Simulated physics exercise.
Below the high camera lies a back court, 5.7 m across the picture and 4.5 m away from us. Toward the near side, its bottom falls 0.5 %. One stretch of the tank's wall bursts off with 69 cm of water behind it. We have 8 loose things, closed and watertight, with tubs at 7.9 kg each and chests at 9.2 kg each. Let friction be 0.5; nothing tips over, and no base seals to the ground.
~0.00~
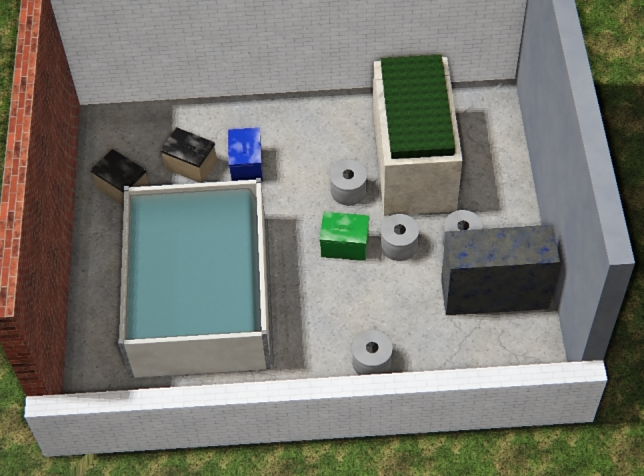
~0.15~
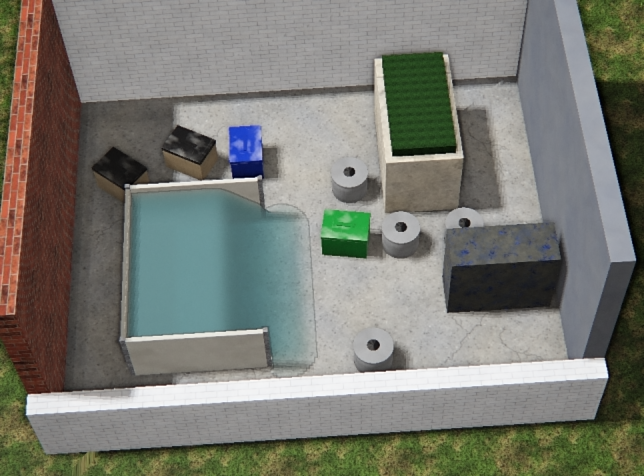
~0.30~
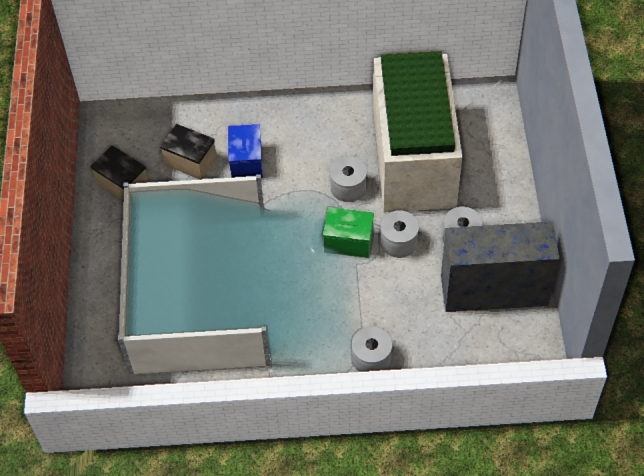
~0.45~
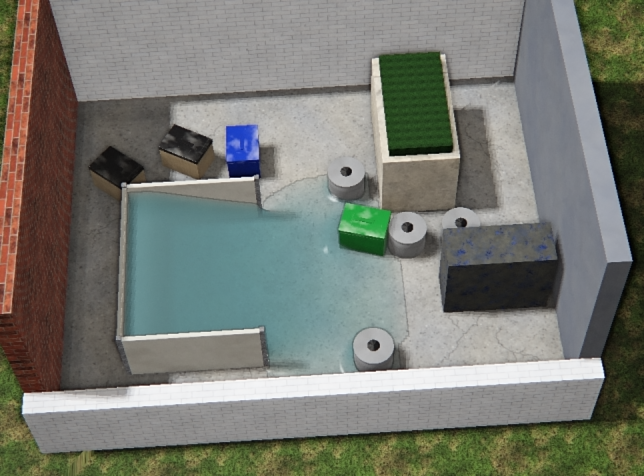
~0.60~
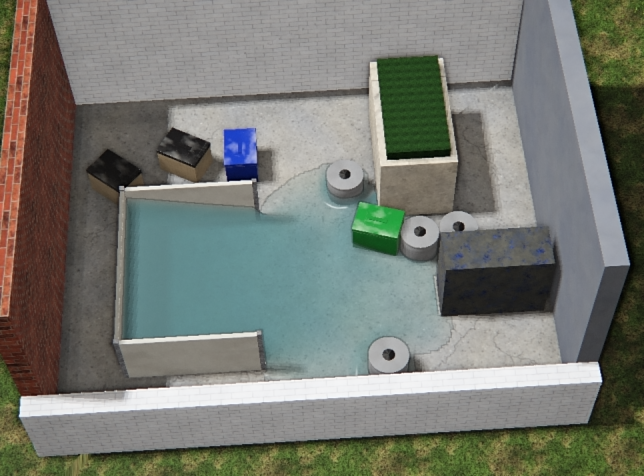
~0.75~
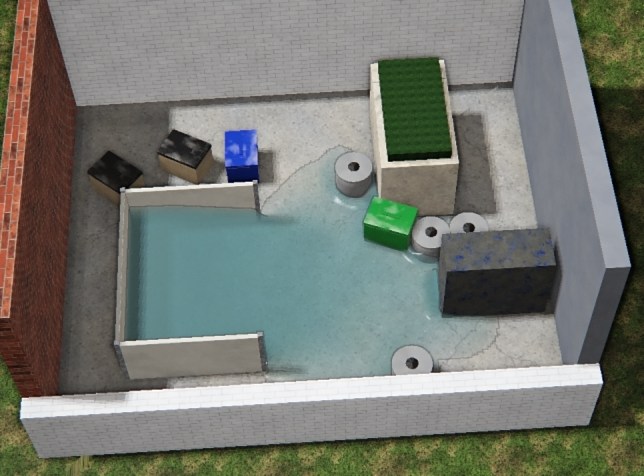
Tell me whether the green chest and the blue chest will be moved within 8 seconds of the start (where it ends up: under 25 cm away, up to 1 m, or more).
The green chest ought to be borne away. The blue chest ought to budge somewhat.
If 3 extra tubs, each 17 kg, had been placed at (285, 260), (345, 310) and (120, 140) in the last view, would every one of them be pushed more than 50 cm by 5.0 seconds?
Listed order gives above the limit, above the limit, within the limit.
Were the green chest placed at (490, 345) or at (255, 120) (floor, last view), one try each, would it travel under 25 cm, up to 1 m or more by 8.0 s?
Well, the first time it covers a big distance, and the second time it covers a big distance.
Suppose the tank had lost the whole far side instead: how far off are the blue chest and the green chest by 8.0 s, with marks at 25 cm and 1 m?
Well, the blue chest goes a long way and the green chest goes a long way.
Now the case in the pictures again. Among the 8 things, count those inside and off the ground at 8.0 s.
It comes to 8 of them.
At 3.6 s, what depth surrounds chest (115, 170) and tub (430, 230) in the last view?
Depths: Near 0 cm, then near 21 cm.
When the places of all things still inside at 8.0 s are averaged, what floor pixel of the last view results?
Centred roughly on (216, 218).
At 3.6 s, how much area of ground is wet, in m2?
Roughly 19 m2 of it is wet.
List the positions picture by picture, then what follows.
In the first picture, the green chest at (345, 227), on the bottom; the blue chest at (244, 146) rests on the ground; 3.0 m2 under water; 0 of 8 have shifted.
In the second picture, the green chest at (346, 225), on the bottom; the blue chest at (245, 143), on the bottom; 4.2 m2 under water; 0 of 8 have shifted.
In the third picture, the green chest at (349, 223) rests on the ground, 5 cm from its start; the blue chest at (244, 142) rests on the ground; water covers 5.5 m2; 1 of 8 have shifted.
In the fourth picture, the green chest at (365, 221), on the bottom, 27 cm from its start; the blue chest at (242, 143) rests on the ground; 7.0 m2 under water; 2 of 8 have shifted.
In the fifth picture, the green chest at (378, 220) rests on the ground, 46 cm from its start; the blue chest at (240, 146) rests on the ground; water covers 8.3 m2; 3 of 8 have shifted.
In the sixth picture, the green chest at (391, 215) floats, 61 cm from its start; the blue chest at (241, 148), on the bottom; 9.4 m2 under water; 5 of 8 have shifted.
After 1.6 s the green chest is near (458, 203), 1.4 m from its start, afloat; the blue chest is near (241, 148), 0.0 m from its start, aground; 3 afloat.
After 3.6 s the green chest is near (475, 105), 2.4 m from its start, afloat; the blue chest is near (241, 148), 0.0 m from its start, aground; 4 afloat.
After 5.6 s the green chest is near (479, 176), 1.8 m from its start, afloat; the blue chest is near (205, 178), 0.6 m from its start, aground; 5 afloat.
After 8.0 s the green chest is near (462, 236), 1.4 m from its start, afloat; the blue chest is near (233, 177), 0.5 m from its start, afloat; 8 afloat.
